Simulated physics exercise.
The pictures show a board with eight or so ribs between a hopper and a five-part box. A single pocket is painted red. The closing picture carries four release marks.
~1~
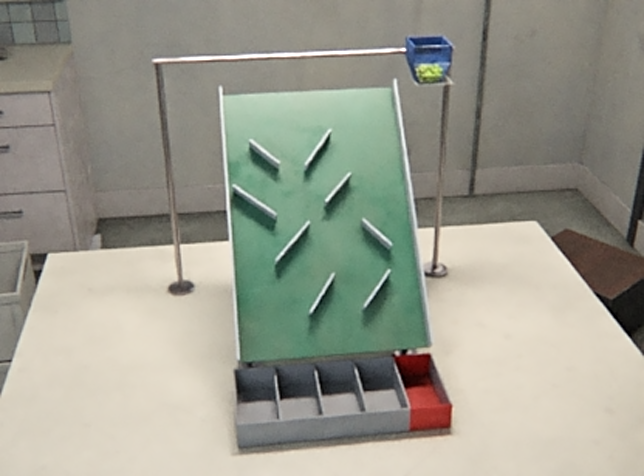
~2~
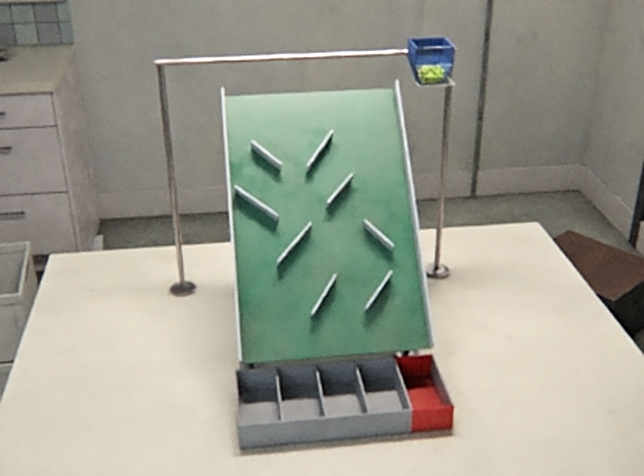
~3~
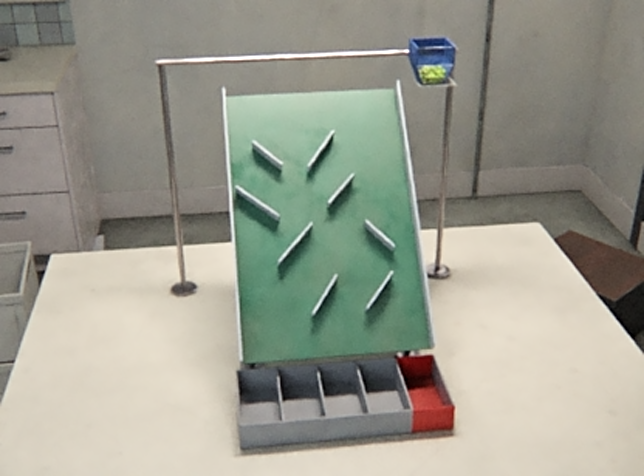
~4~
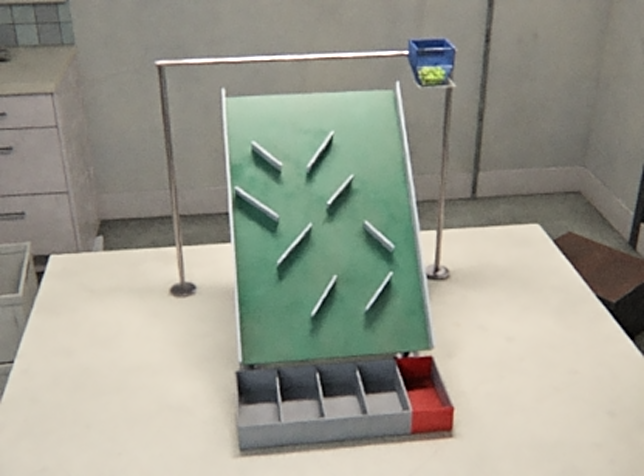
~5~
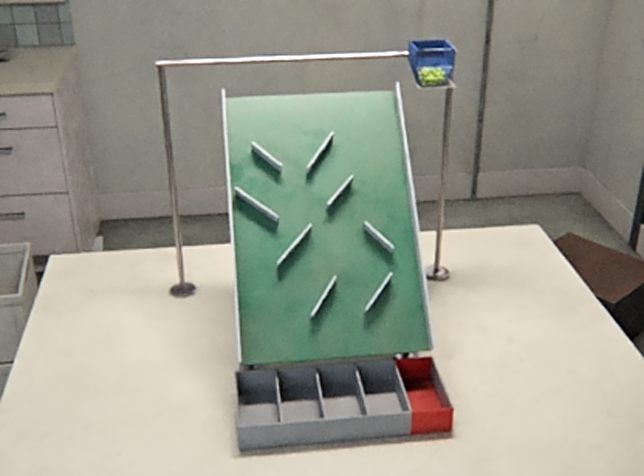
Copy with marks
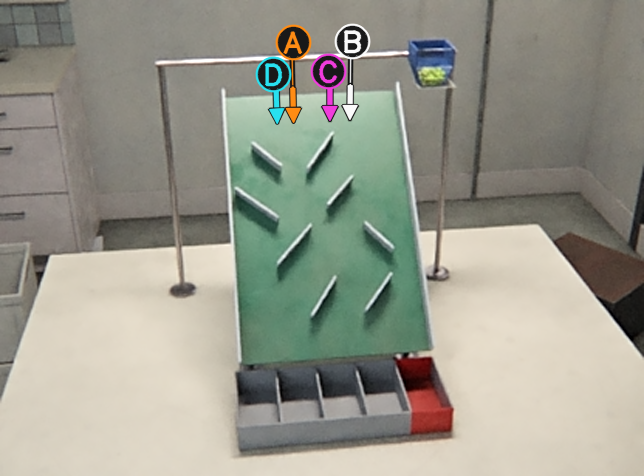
In a room with drawers along the left wall, a sloped green board with slanted ribs stands on a pale table, a blue hopper of small green pieces above its upper right. Below sits a gray tray with a red right-end pocket. Apart from a very slight shift in the view early on, nothing moves.
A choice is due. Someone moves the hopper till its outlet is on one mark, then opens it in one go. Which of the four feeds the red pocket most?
I would pick mark B.
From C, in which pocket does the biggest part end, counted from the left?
It is the first one.
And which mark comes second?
C.
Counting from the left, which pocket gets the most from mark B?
The fifth.
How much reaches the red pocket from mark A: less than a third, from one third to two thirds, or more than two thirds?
Less than a third.
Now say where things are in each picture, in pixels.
In the first frame, hopper at (427, 72), dried peas, door shut.
In the second frame, ribs (252, 141) to (281, 164), (308, 166) to (332, 131), (235, 186) to (278, 216).
In the third frame, ribs (329, 202) to (353, 174), (279, 261) to (312, 223), (366, 220) to (395, 246).
In the fourth frame, ribs (313, 314) to (336, 275), (367, 309) to (392, 272).
In the fifth frame, red pocket at (432, 419), number 5 of 5 from the left.
On the marked copy, mark A meets the board at (293, 117); mark B meets the board at (350, 114); mark C meets the board at (329, 115); mark D meets the board at (277, 118).
With A, none in the red pocket, nearly all in other pockets.
With B, about half in the red pocket, about a third in other pockets, a small part outside the box.
With C, about a third in the red pocket, about two thirds in other pockets, a stray few outside the box.
With D, a stray few in the red pocket, nearly all in other pockets, a small part outside the box.
